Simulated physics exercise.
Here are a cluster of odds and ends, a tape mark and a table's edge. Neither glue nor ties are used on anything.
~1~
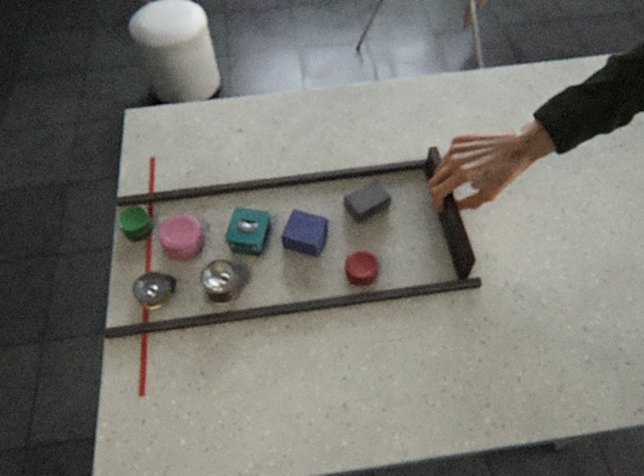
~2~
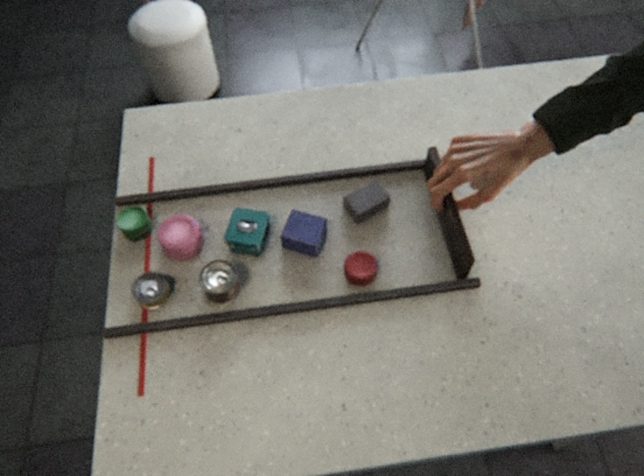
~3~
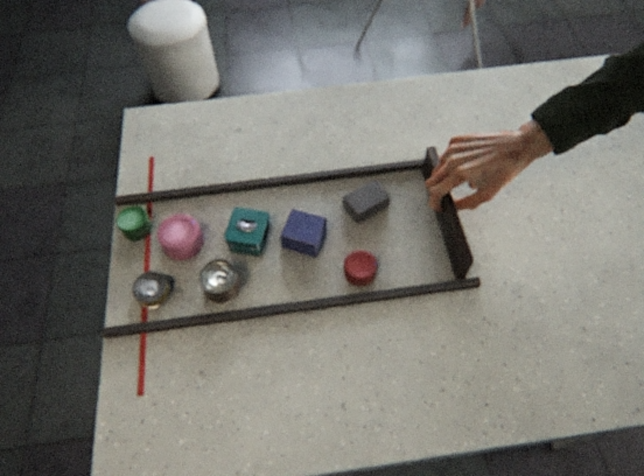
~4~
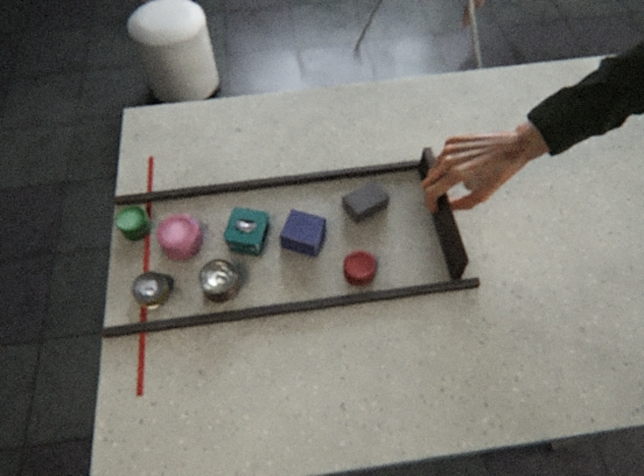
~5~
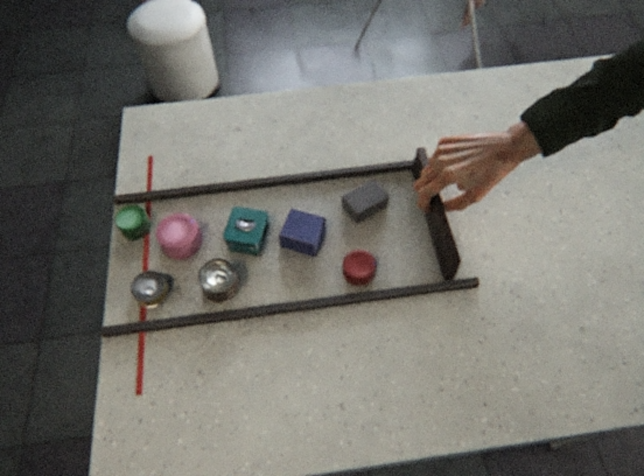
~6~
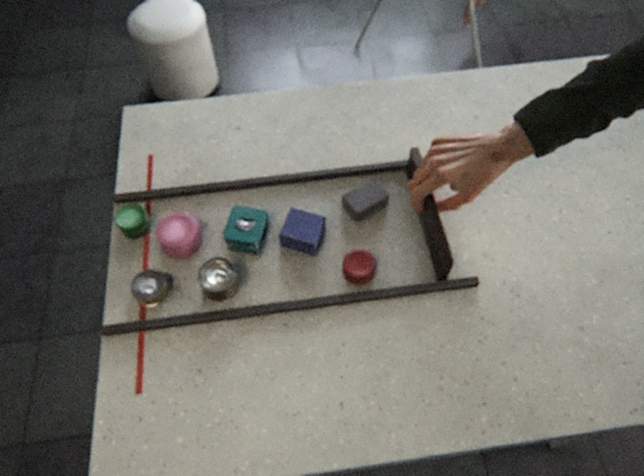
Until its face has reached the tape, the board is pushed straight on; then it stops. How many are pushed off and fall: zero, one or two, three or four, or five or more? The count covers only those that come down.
Ha, five or more come down.
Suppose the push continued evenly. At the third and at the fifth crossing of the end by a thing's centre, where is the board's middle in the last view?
I'd put the first at about (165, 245) and the next at about (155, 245).
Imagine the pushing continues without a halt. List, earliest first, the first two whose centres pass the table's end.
Order, earliest first: Pink lid, yellow pot.
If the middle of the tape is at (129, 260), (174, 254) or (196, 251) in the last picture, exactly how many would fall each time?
Down on the floor: 5, 2 and 1.
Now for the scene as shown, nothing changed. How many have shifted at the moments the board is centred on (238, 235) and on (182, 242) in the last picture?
The count reaches 7 first and 8 second.
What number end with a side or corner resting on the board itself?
It ends up touching 3.
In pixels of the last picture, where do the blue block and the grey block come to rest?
Answer: First (123, 262), after that (125, 222).
Early on, none off yet; green tub at rest near (134, 221); yellow pot at rest near (150, 288); pink lid at rest near (180, 235).
A while later, none off yet; green tub at rest near (134, 221); yellow pot at rest near (150, 288); pink lid moving near (171, 236).
Further along, none off yet; green tub travelled a little near (119, 216); yellow pot travelled about its own width near (105, 290); pink lid leaning a little near (95, 248).
Finally, the number that fall off is five or more; lost, turquoise case, brown tin, pink lid, yellow pot and green tub.
